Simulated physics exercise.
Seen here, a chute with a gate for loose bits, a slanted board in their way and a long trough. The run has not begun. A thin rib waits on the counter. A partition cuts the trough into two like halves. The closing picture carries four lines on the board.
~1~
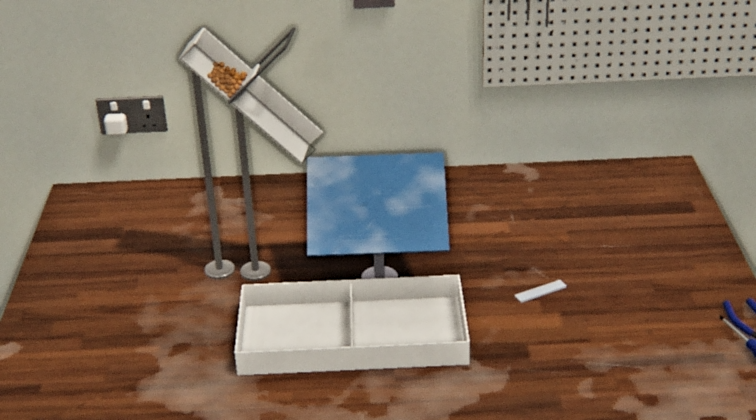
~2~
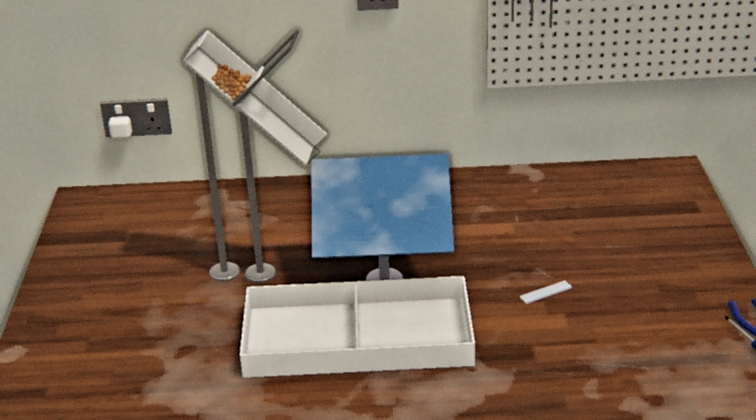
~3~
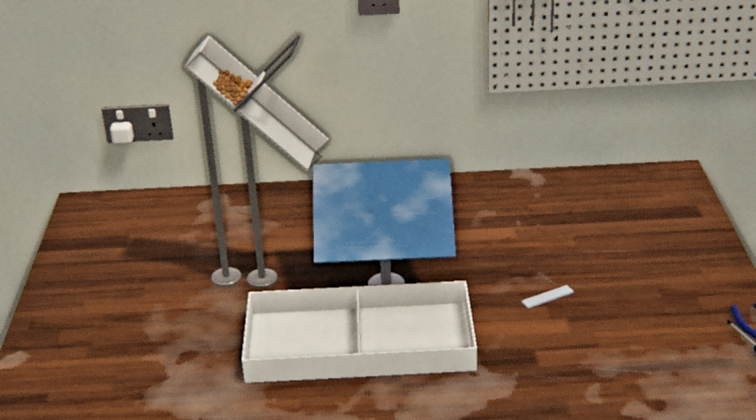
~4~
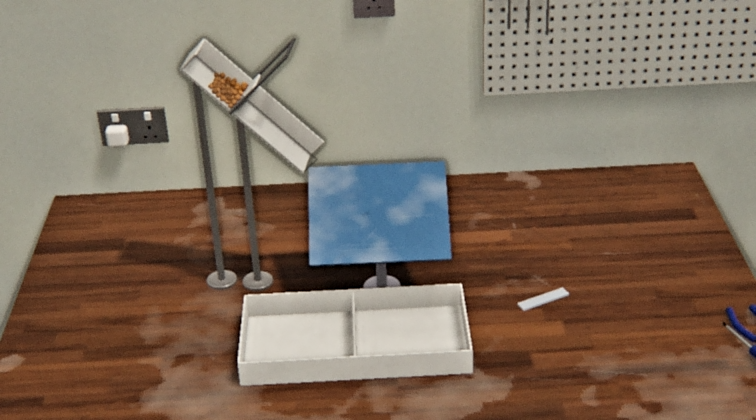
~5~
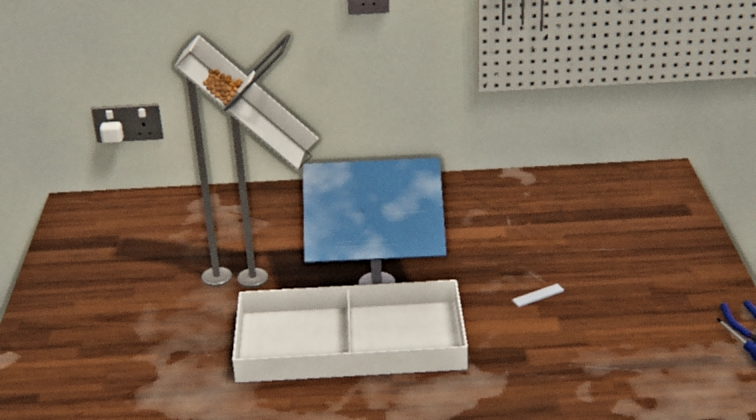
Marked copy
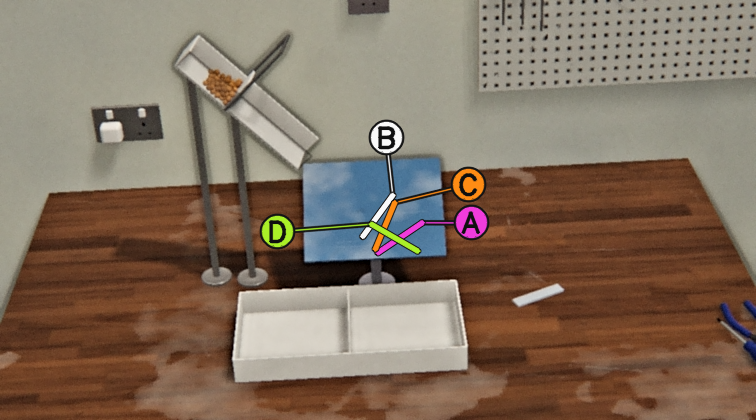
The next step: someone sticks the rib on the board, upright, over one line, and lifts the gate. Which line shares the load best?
The best line is B.
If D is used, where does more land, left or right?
The right half.
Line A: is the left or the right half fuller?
Right.
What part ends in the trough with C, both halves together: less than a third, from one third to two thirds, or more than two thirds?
More than two thirds.
On the marked copy, line A from (422, 222) to (377, 252); line B from (392, 195) to (362, 236); line C from (394, 202) to (375, 249); line D from (371, 224) to (417, 251).
If A is chosen, of what is caught, a small share in the left half, the bulk in the right.
If B is chosen, of what is caught, close to half in the left half, close to half in the right.
If C is chosen, of what is caught, close to a quarter in the left half, the bulk in the right.
If D is chosen, of what is caught, a small share in the left half, the bulk in the right.
